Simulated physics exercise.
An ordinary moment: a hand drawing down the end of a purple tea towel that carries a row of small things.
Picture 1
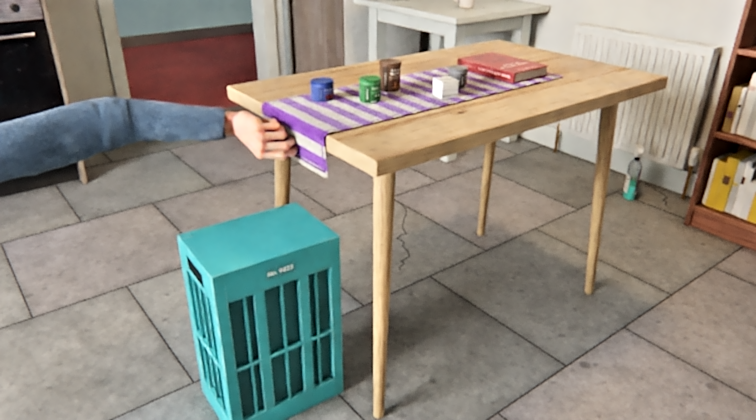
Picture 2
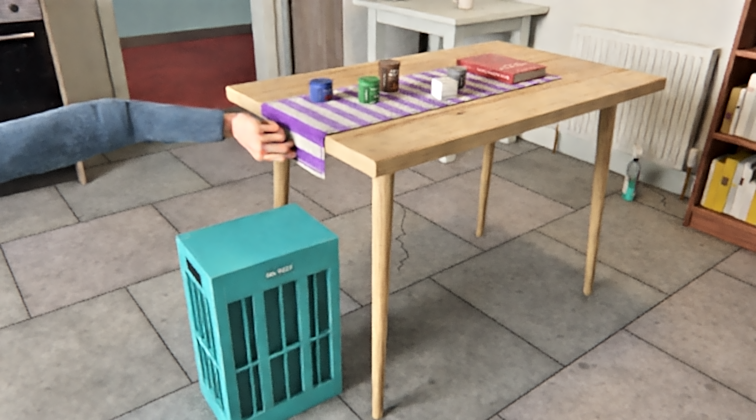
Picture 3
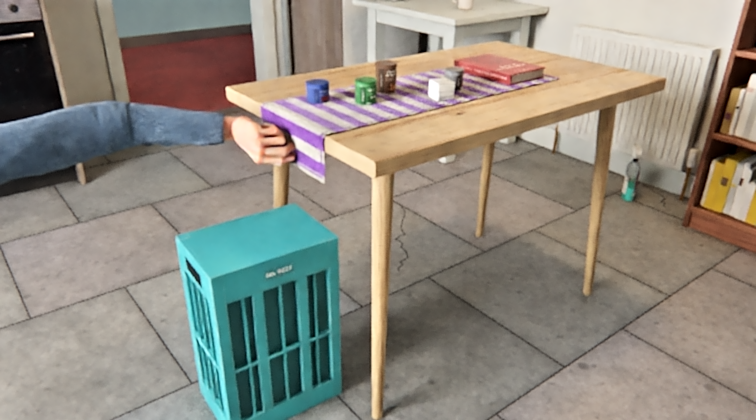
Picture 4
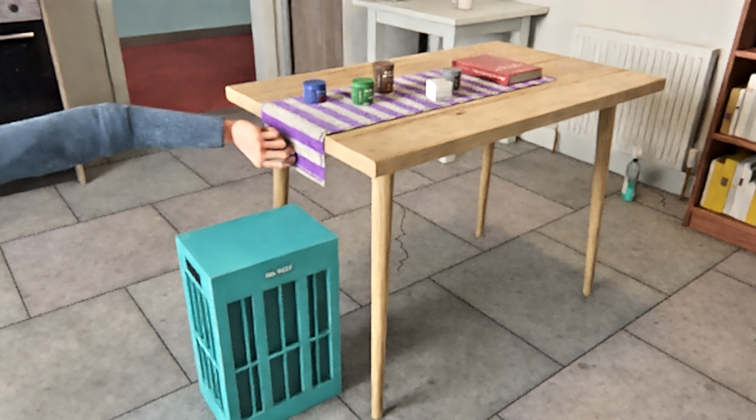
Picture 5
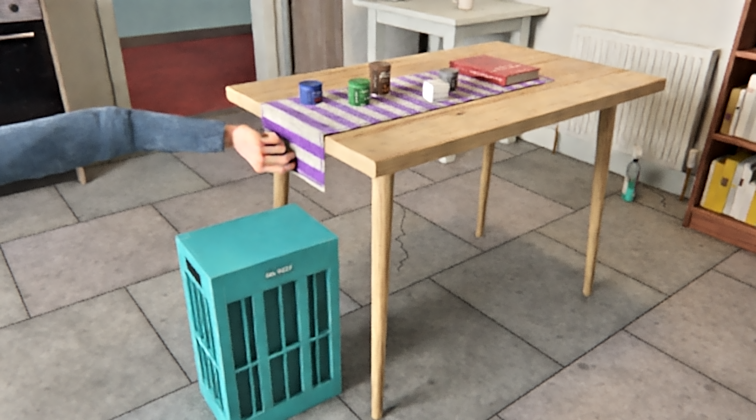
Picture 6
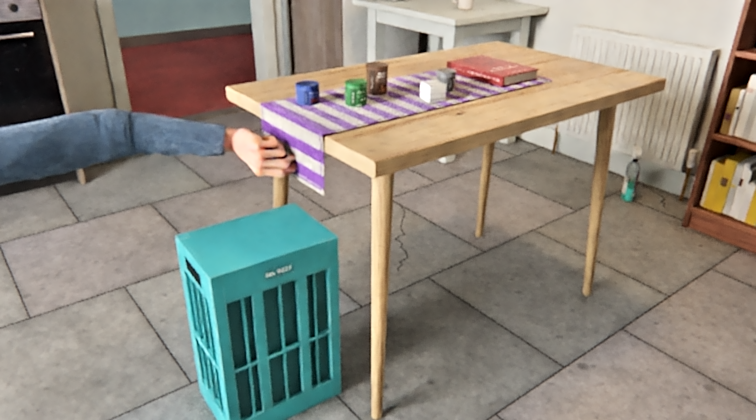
The footage shows a hand at the left drawing the hanging end of a purple-and-white striped cloth slightly downward, while the small pots, brown can and white cube on it shift a little left across the wooden table.
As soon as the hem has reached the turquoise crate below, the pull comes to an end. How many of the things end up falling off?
From here the drop count reads one, plain and simple.
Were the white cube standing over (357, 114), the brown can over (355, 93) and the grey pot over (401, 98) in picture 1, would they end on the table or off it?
First the white cube: It ends off the top. Next the brown can: It is still up there. Last the grey pot: It is still up there.
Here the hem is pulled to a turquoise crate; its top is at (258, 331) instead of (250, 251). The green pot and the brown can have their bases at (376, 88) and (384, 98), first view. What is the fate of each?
Green pot: Lost; brown can: Lost.
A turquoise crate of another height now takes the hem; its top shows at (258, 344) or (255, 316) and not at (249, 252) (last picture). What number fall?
That would be 4 and 3.
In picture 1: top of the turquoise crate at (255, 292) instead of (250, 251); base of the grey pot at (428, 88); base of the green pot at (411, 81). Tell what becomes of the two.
As for the grey pot, it stays in place; as for the green pot, it stays in place.
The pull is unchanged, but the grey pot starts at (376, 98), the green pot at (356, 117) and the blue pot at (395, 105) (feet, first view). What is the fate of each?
Briefly: Grey pot stays; green pot drops; blue pot stays.
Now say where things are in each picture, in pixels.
Hem (327, 178); blue pot (322, 80); green pot (370, 78); brown can (390, 61); white cube (446, 79); grey pot (458, 67); top of the crate (250, 251), in the first picture.
Hem (325, 179); blue pot (321, 81), in the second picture.
Hem (325, 184); green pot (366, 79), in the third picture.
Hem (325, 187); brown can (383, 63); top of the crate (249, 252), in the fourth picture.
Hem (324, 192); white cube (436, 82), in the fifth picture.
Hem (324, 196); blue pot (307, 83); green pot (356, 81); brown can (377, 64); white cube (434, 83); grey pot (446, 71), in the sixth picture.
A little later, hem near (293, 196); all still up.
Next, hem on the crate; blue pot gone.
When it is over, hem on the crate; blue pot gone. The answer is one.
